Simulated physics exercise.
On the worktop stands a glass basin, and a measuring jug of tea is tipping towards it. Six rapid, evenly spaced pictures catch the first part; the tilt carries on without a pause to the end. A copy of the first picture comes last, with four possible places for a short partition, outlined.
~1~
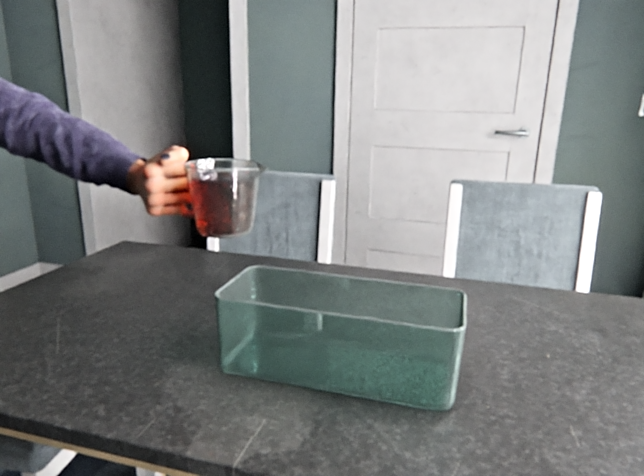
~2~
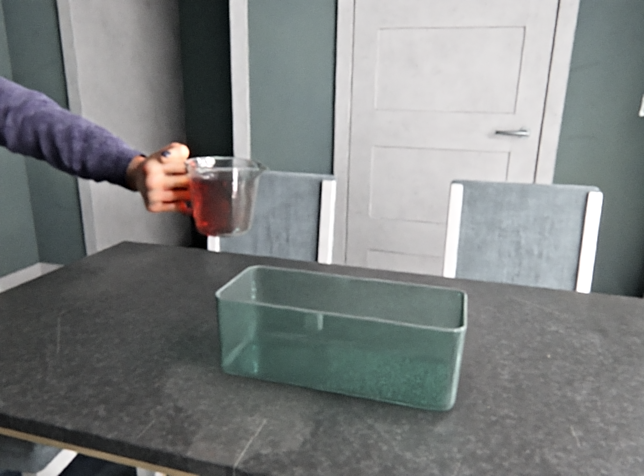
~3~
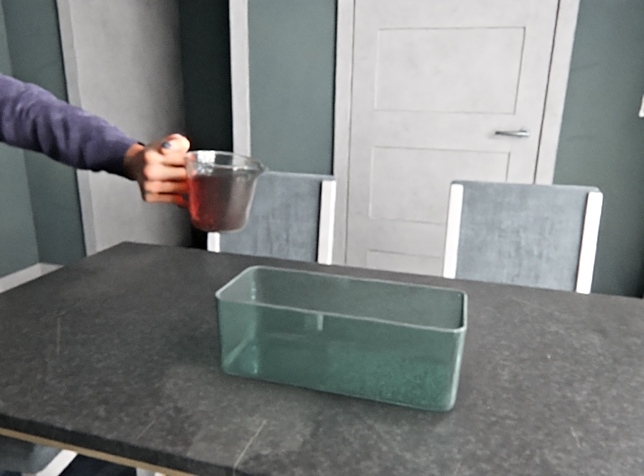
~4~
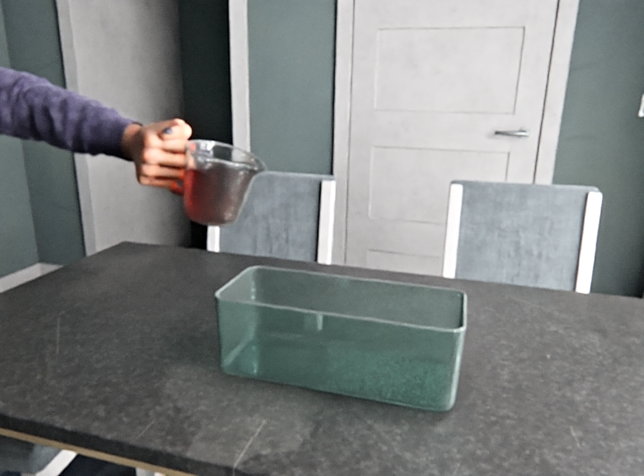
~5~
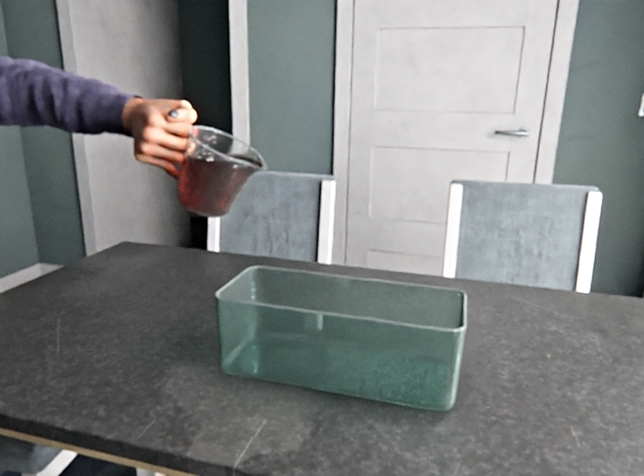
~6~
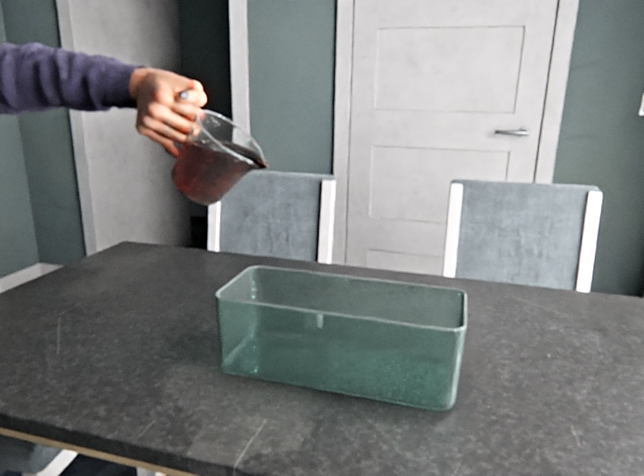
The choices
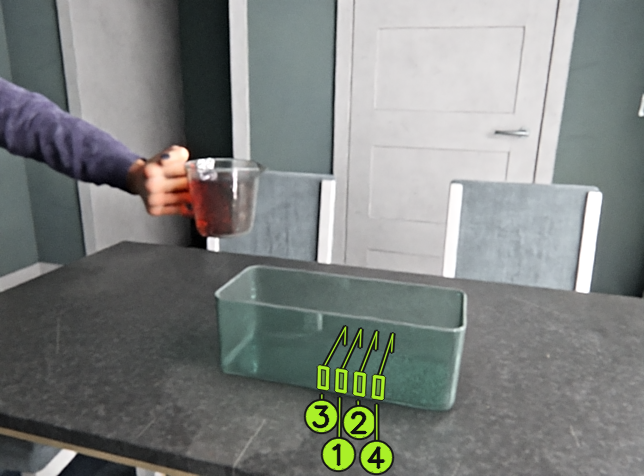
At first, a hand reaching in from the left holds a clear measuring jug of reddish-brown tea upright above a dark table, where an empty glass basin stands. The hand then gradually tilts the jug to the right, its spout lowering towards the basin's side, while no tea leaves it and the basin stays still.
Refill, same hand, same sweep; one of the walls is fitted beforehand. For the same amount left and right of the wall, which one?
I would pick place 1.
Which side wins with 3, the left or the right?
The right one.
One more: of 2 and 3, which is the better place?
3 it is.
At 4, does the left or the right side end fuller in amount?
More ends on the left.
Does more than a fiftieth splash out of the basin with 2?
Yes, it does.
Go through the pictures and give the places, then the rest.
The first picture shows upright, lip at (266, 169); basin from (222, 367) to (454, 409); nothing has left yet.
The second picture shows upright, lip at (266, 169); nothing has left yet.
The third picture shows tipped about 7°, lip at (266, 169); nothing has left yet.
The fourth picture shows tipped about 15°, lip at (265, 169); nothing has left yet.
The fifth picture shows tipped about 26°, lip at (265, 169); nothing has left yet.
The sixth picture shows tipped about 38°, lip at (264, 168); nothing has left yet.
In lime, 1 at (339, 397); 2 at (358, 401); 3 at (321, 394); 4 at (376, 404).
If 1 is chosen, about 55 % ends left of the wall and 41 % right of it; 4 % is lost outside.
If 2 is chosen, about 78 % ends left of the wall and 8 % right of it; 13 % is lost outside.
If 3 is chosen, about 22 % ends left of the wall and 72 % right of it; 7 % is lost outside.
If 4 is chosen, about 77 % ends left of the wall and 11 % right of it; 12 % is lost outside.
